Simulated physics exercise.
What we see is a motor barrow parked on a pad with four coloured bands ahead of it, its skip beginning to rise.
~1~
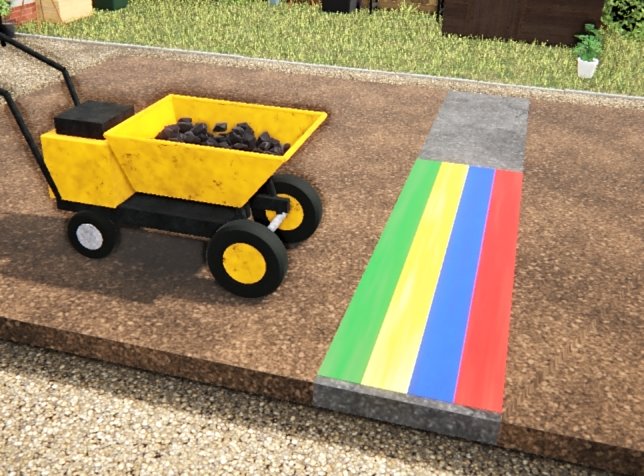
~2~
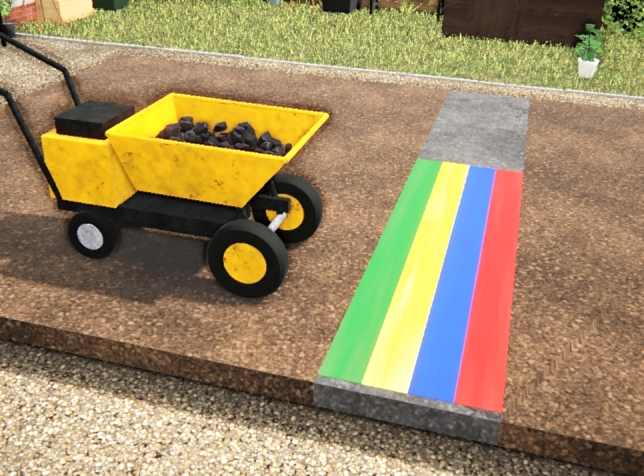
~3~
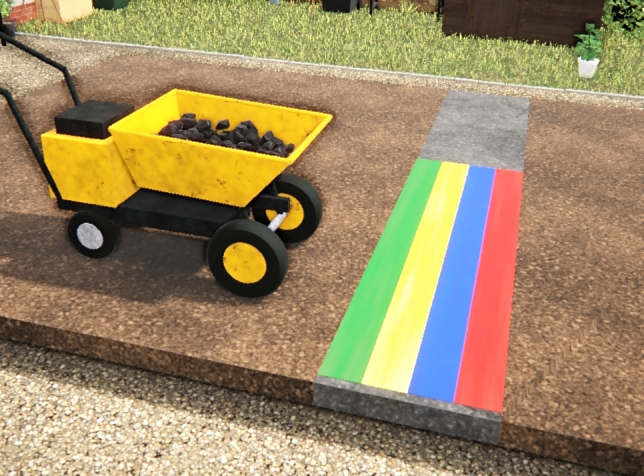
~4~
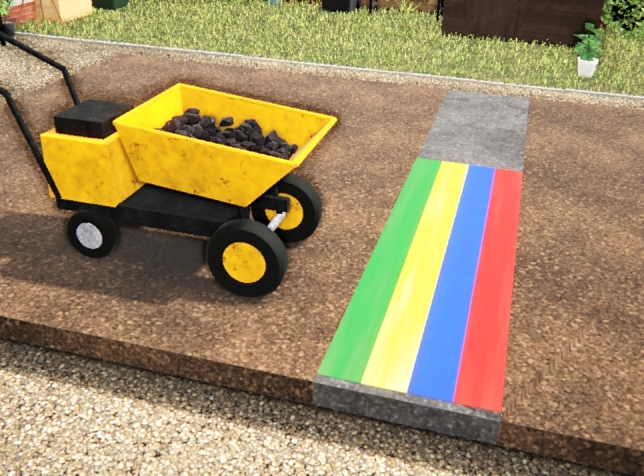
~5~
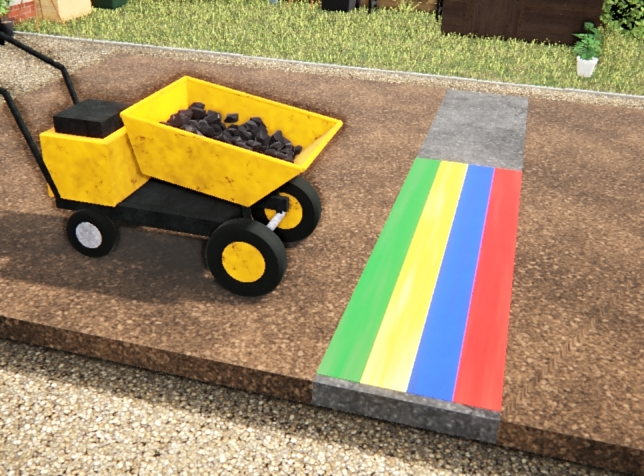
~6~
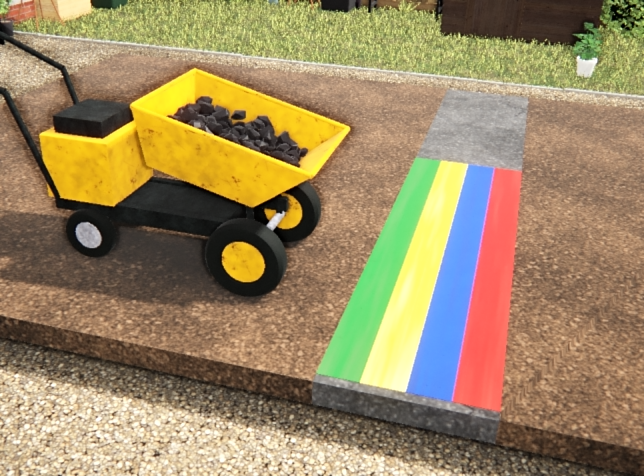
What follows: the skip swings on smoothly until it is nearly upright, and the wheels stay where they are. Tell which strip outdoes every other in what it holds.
The yellow strip holds the most.
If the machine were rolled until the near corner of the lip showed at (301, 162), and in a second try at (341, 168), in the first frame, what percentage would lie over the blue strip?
First some 30, then 30 per cent.
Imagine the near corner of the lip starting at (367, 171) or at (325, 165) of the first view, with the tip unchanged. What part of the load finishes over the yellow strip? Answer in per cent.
Estimates: 0 %, 20 %.
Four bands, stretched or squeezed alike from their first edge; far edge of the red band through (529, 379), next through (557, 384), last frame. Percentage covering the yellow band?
The first one comes out at 30 percent, while the second comes out at 40 percent.
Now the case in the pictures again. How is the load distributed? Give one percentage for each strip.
Per strip, roughly: Green 15, yellow 30, blue 20, red 10.
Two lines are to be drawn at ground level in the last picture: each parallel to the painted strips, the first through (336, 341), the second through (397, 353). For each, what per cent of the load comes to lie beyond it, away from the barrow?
90 and 50 in a hundred.
Soon, skip tipped steeply; all in the skip.
A while on, skip tipped right over; nearly all in the skip; a stray few over the green strip; a small part over the yellow strip.
Towards the end, skip tipped right over; about a quarter in the skip; a small part over the green strip; about a third over the yellow strip; about a quarter over the blue strip; a small part over the red strip; a stray few off the paint.
Finally, skip tipped right over; a small part in the skip; about a quarter over the green strip; about a third over the yellow strip; about a quarter over the blue strip; a small part over the red strip; a small part off the paint.
